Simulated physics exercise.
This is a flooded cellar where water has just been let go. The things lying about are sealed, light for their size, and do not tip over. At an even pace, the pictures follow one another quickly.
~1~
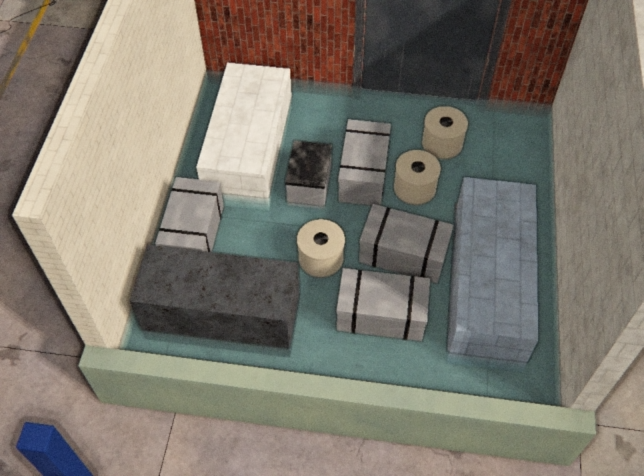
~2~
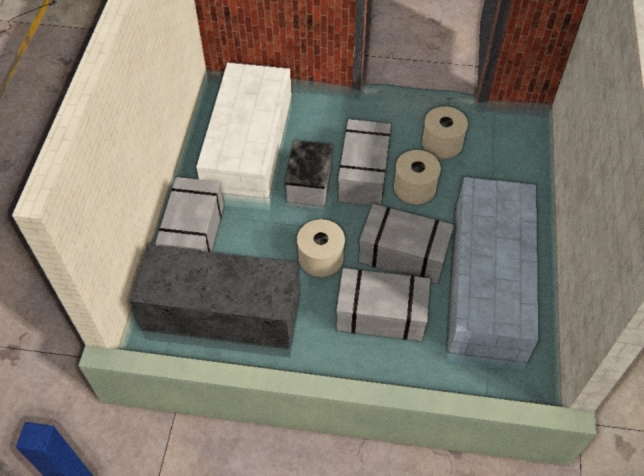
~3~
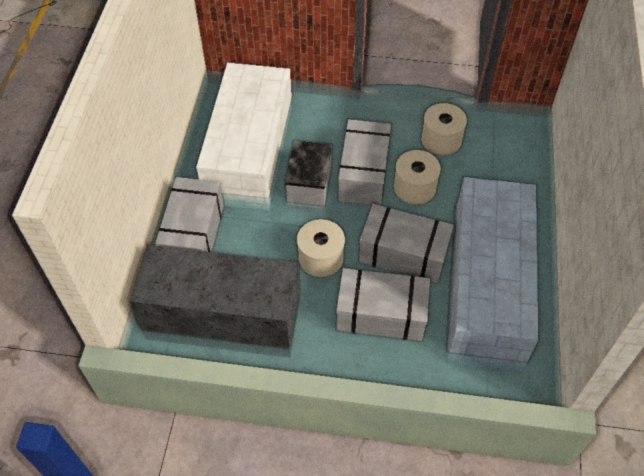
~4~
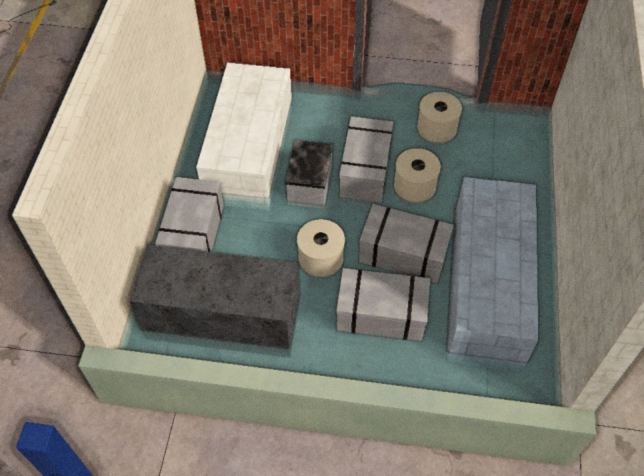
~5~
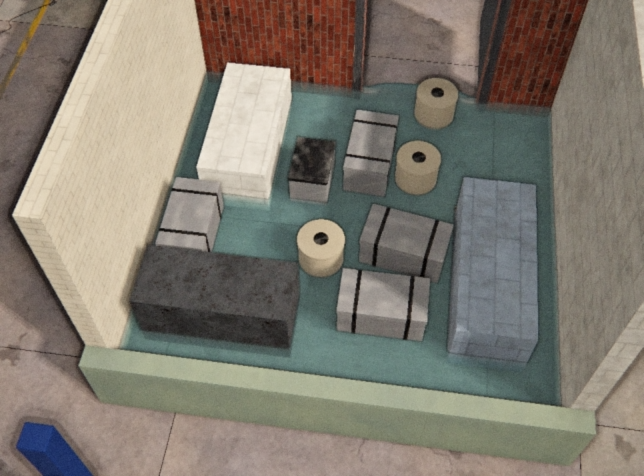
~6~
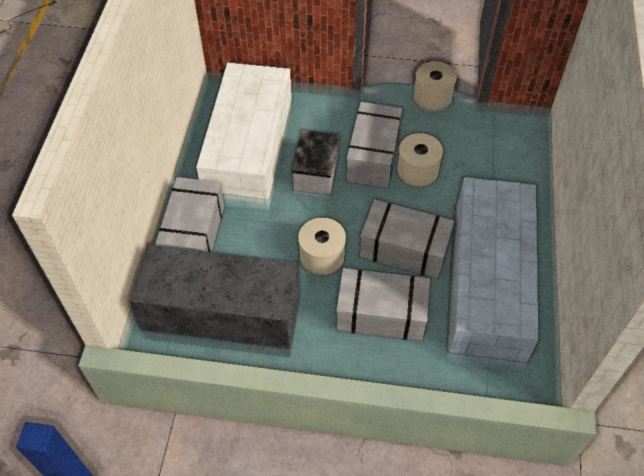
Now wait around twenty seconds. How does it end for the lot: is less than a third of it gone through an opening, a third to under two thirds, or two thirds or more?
Two thirds or more of it.
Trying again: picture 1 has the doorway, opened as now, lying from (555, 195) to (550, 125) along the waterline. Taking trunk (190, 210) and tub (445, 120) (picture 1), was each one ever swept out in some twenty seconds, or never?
In sequence, the two end up trapped and carried off.
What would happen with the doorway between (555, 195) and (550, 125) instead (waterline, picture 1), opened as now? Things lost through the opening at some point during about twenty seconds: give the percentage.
Close to 80 percent.
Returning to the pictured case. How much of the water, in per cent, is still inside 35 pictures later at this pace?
Near 38 per cent.
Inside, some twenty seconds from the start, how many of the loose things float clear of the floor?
It adds up to 1.
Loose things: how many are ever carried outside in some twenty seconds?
Total: 7.
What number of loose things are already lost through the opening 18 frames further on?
The number is 5.
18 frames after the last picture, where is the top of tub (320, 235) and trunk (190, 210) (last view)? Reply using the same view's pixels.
Estimated: (379, 113); (248, 219).
A moment on, 1 of 8 are out; 7 afloat.
Next, 5 of 8 are out; 3 afloat.
Later, 7 of 8 are out; 1 afloat.
In the end, 7 of 8 are out; 1 afloat.
